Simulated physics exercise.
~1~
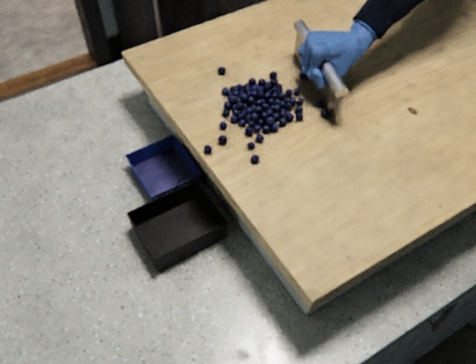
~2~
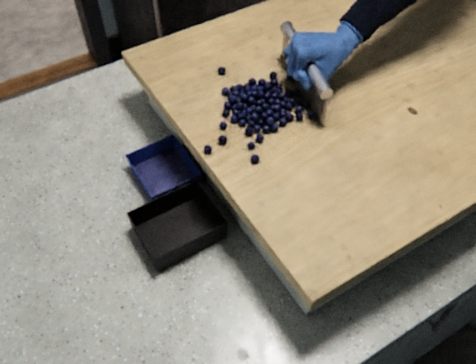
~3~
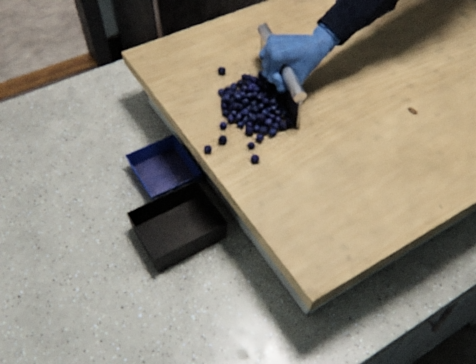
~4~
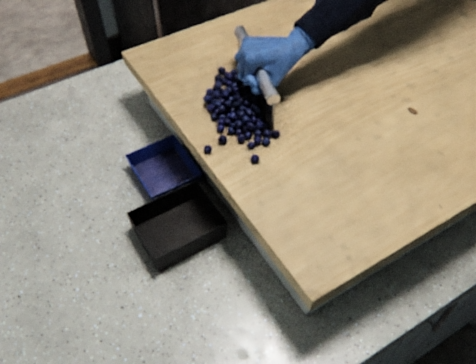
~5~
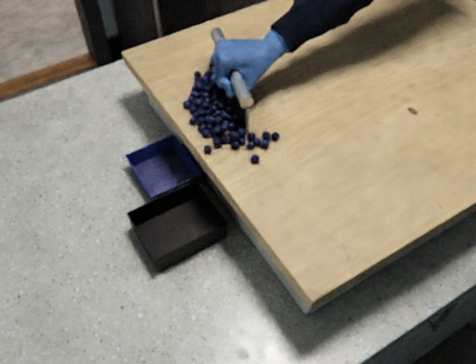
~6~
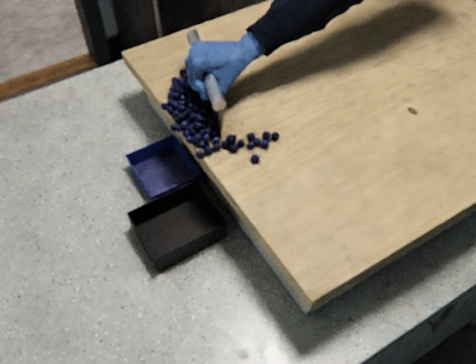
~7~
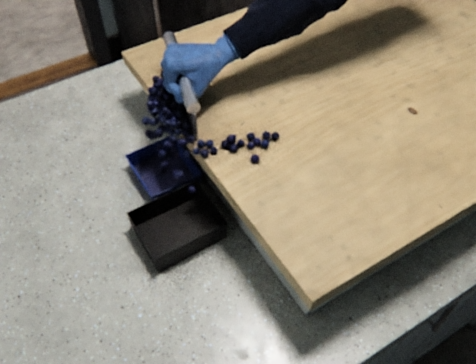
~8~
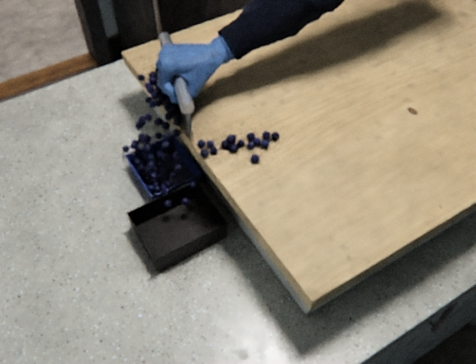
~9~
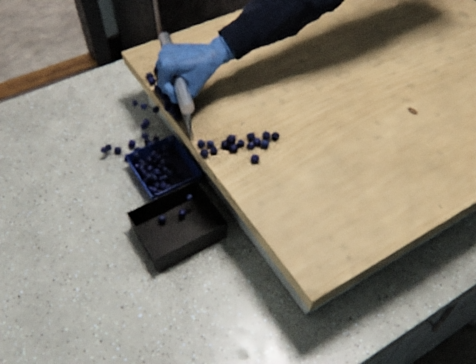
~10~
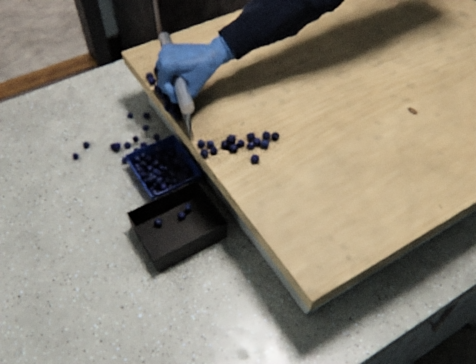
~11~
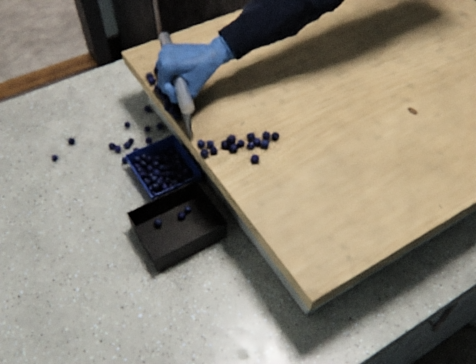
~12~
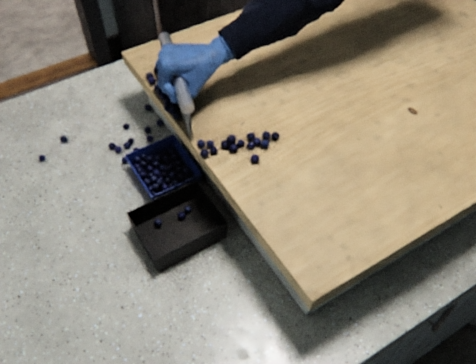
At the start, a blue-gloved hand holds a scraper beside a loose pile of blueberries on a wooden board, with a blue tin and a black tin below its left edge. The hand pushes the scraper left, sweeping much of the pile toward the edge while some berries slip past the blade and stay behind. Berries then spill over the edge, and the scraper stops there. Many land in the blue tin, a few drop into the black one, and others scatter and roll left across the speckled surface. Finally, the hand stays still, with a cluster remaining on the board.
